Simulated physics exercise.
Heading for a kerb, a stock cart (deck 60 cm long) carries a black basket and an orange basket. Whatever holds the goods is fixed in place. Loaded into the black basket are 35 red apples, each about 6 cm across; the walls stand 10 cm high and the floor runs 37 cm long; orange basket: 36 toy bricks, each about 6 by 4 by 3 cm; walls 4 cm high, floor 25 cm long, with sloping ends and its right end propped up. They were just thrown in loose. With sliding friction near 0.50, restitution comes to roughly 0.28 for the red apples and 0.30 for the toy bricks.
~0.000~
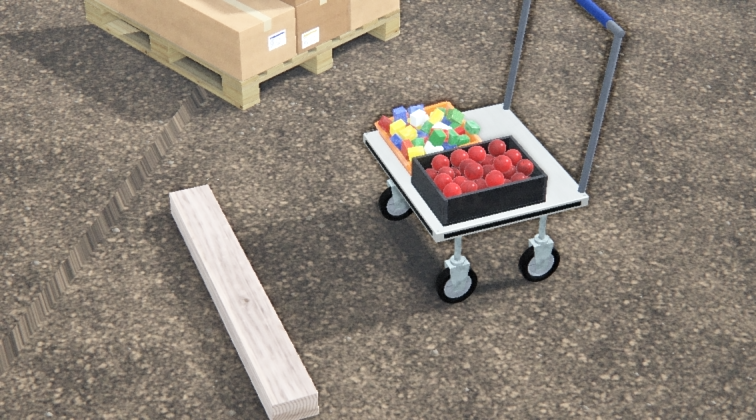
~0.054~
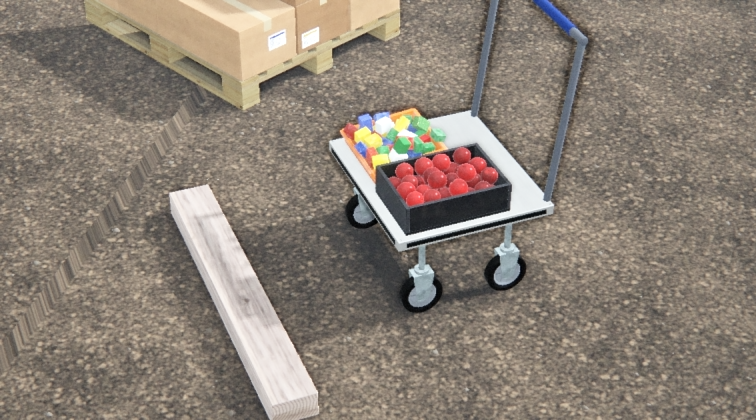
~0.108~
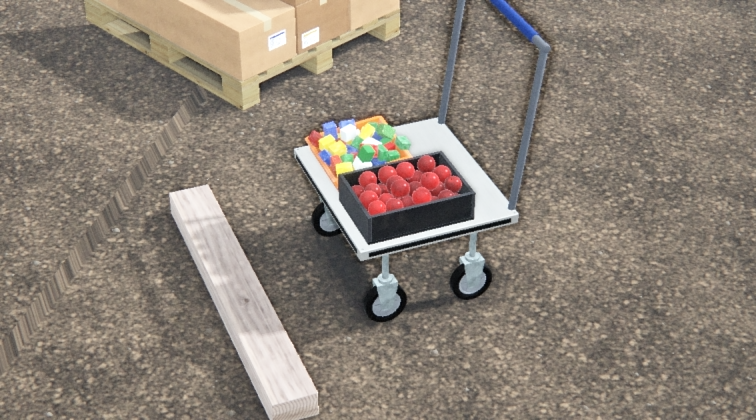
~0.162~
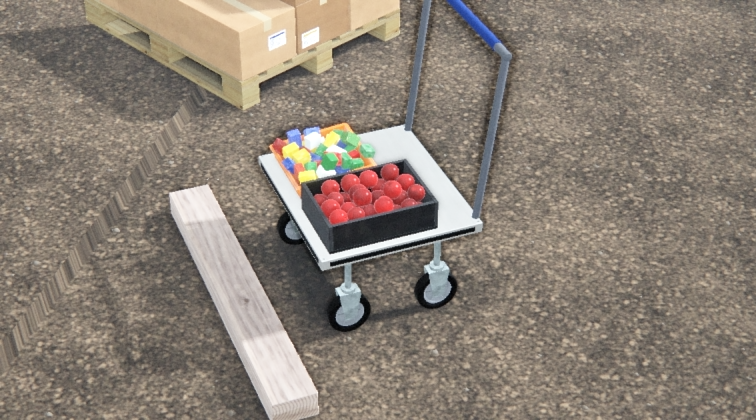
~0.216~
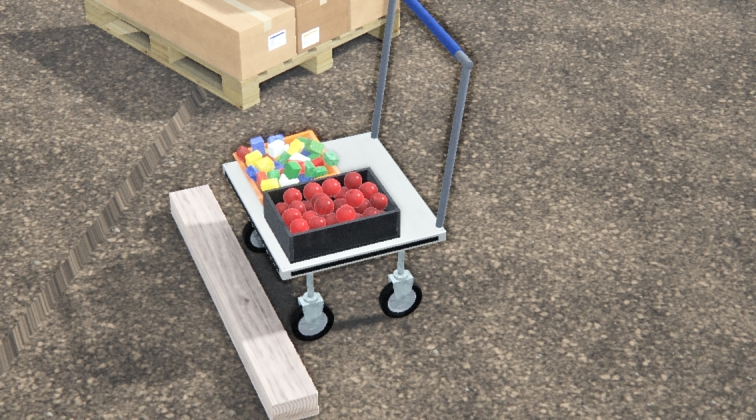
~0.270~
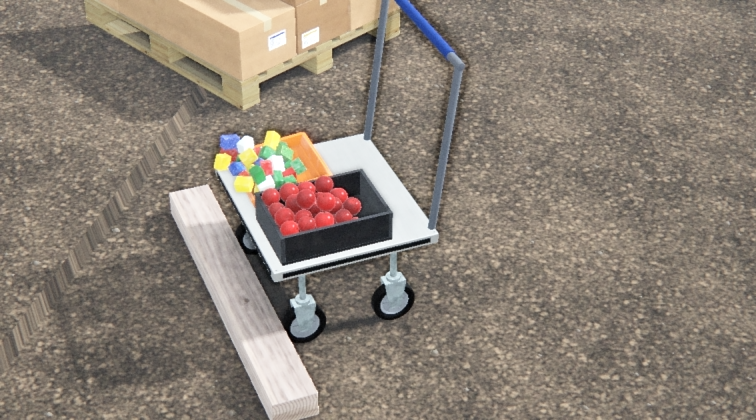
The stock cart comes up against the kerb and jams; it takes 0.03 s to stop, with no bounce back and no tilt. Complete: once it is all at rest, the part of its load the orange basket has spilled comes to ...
... over a sixth.
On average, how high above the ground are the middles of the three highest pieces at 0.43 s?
Height, averaged: Around 62 cm.
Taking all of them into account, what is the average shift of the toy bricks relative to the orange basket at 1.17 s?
I'd say close to 36 cm toward the left.
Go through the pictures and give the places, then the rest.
In the first picture (we follow the rim corner now nearest the camera), orange basket at (408, 163); black basket at (447, 199); 59 cm still to roll; nothing out yet.
In the second picture, orange basket at (372, 171); black basket at (409, 207); 45 cm still to roll.
In the third picture, orange basket at (336, 179); black basket at (371, 216); 31 cm still to roll.
In the fourth picture, orange basket at (299, 188); black basket at (332, 226); 17 cm still to roll.
In the fifth picture, orange basket at (261, 196); black basket at (292, 235); stopping.
In the sixth picture, orange basket at (253, 198); black basket at (284, 237); stopped; 2 out, the lowest brick at (222, 162).
After 0.31 s, 0 of 35 out of the black basket and 8 of 36 out of the orange basket.
After 0.43 s, 1 of 35 out of the black basket and 16 of 36 out of the orange basket.
After 0.66 s, 2 of 35 out of the black basket and 21 of 36 out of the orange basket.
Outcome (at 1.17 s), 2 of 35 out of the black basket and 21 of 36 out of the orange basket. Asked share, 21 of 36, 58 per cent.
